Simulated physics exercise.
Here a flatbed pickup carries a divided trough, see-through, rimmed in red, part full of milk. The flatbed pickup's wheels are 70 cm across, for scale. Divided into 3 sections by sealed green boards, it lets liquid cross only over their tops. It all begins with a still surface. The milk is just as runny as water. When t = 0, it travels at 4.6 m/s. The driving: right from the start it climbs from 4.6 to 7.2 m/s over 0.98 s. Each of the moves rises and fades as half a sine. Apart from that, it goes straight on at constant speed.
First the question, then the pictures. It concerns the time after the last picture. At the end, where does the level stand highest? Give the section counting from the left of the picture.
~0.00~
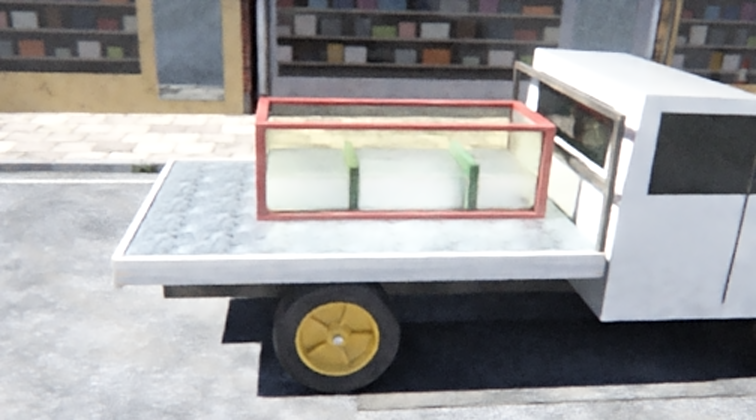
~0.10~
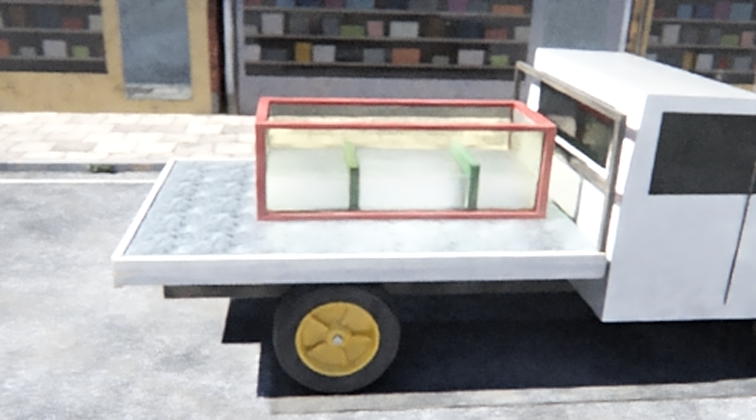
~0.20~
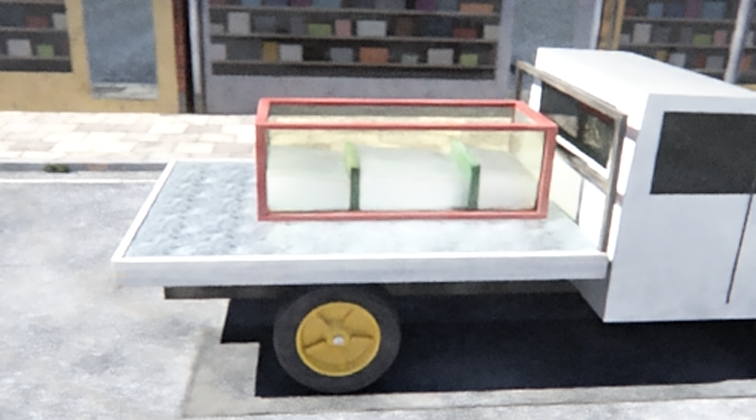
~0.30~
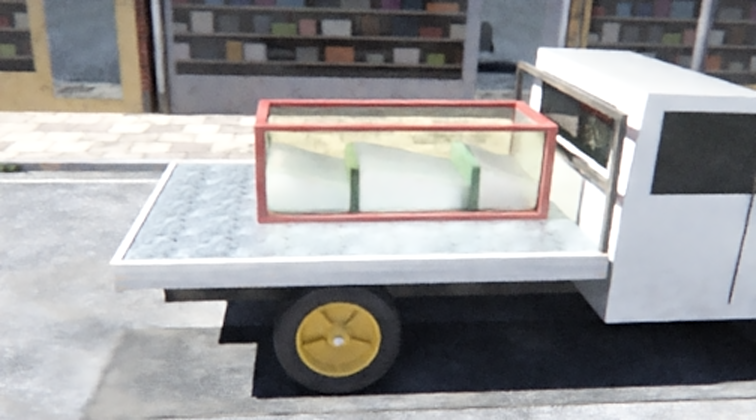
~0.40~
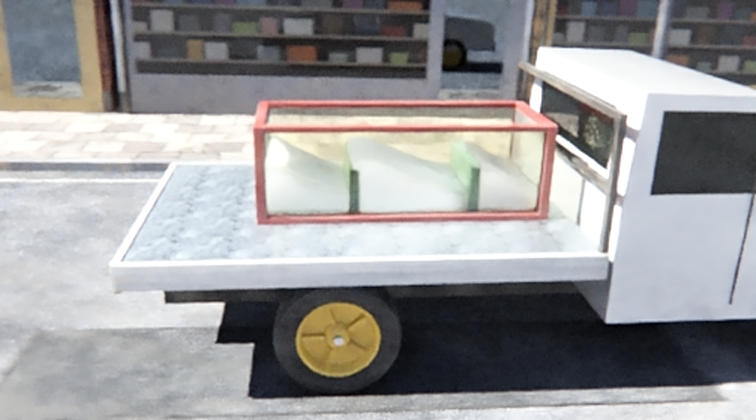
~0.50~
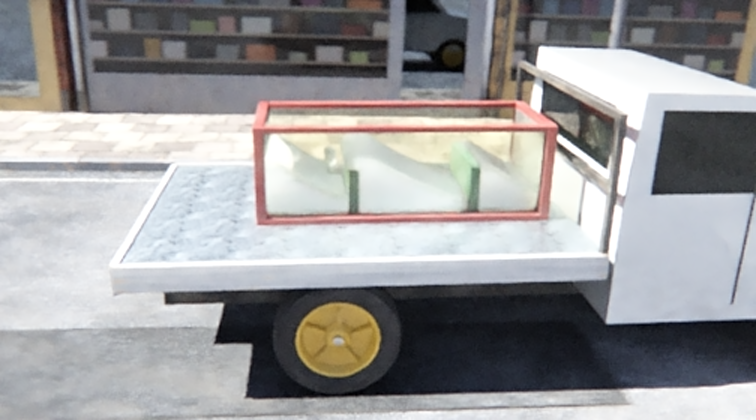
First.
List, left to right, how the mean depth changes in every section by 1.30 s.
From the left: 7 up, 4 down, 2 down.
Then, 0.90 s in, the mean depths from the left are 29, 19, 21 cm.
Then, 1.30 s in, the mean depths from the left are 30, 19, 21 cm.
Then, 1.80 s in, the mean depths from the left are 29, 19, 21 cm.
Then, 3.96 s in, the mean depths from the left are 27, 21, 21 cm.
